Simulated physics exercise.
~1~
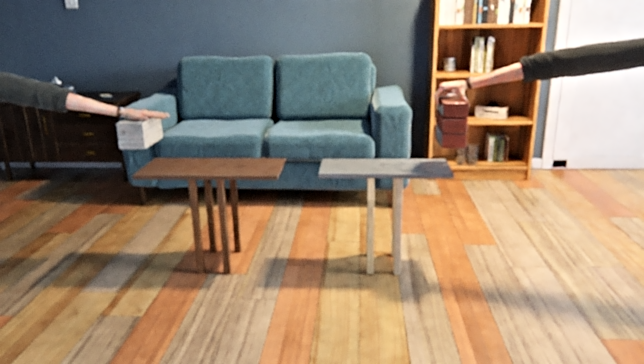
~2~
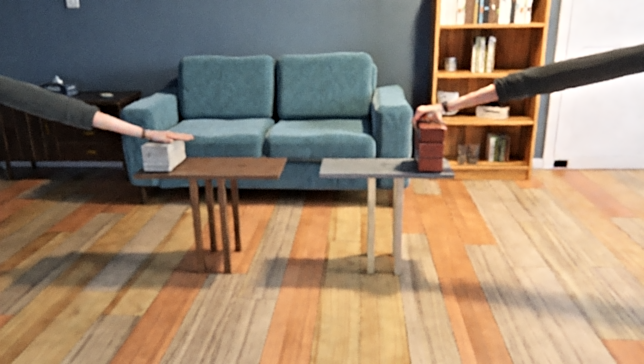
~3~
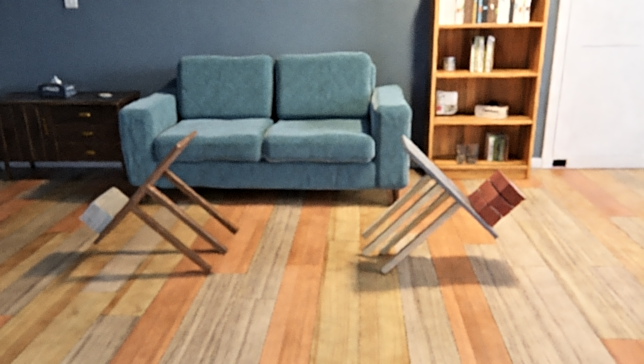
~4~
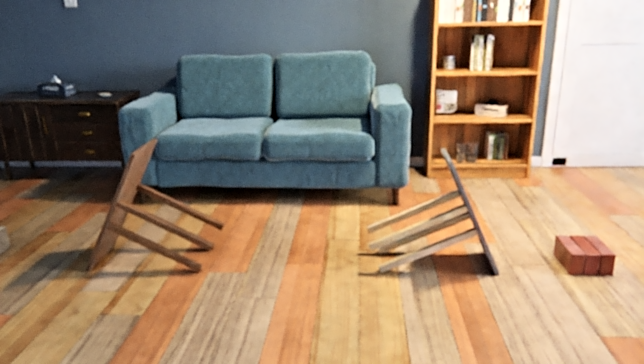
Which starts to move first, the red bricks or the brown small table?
The red bricks move first, as a hand lowers them onto the grey table while the brown small table is still standing in place. The brown table only tips afterwards, once the hands have let go.
We see two hands set a pale slab on the left end of a brown small table and red bricks on the right end of a grey one. Once the hands withdraw, both tables tip outward and end toppled, with the slab and bricks on the floor.
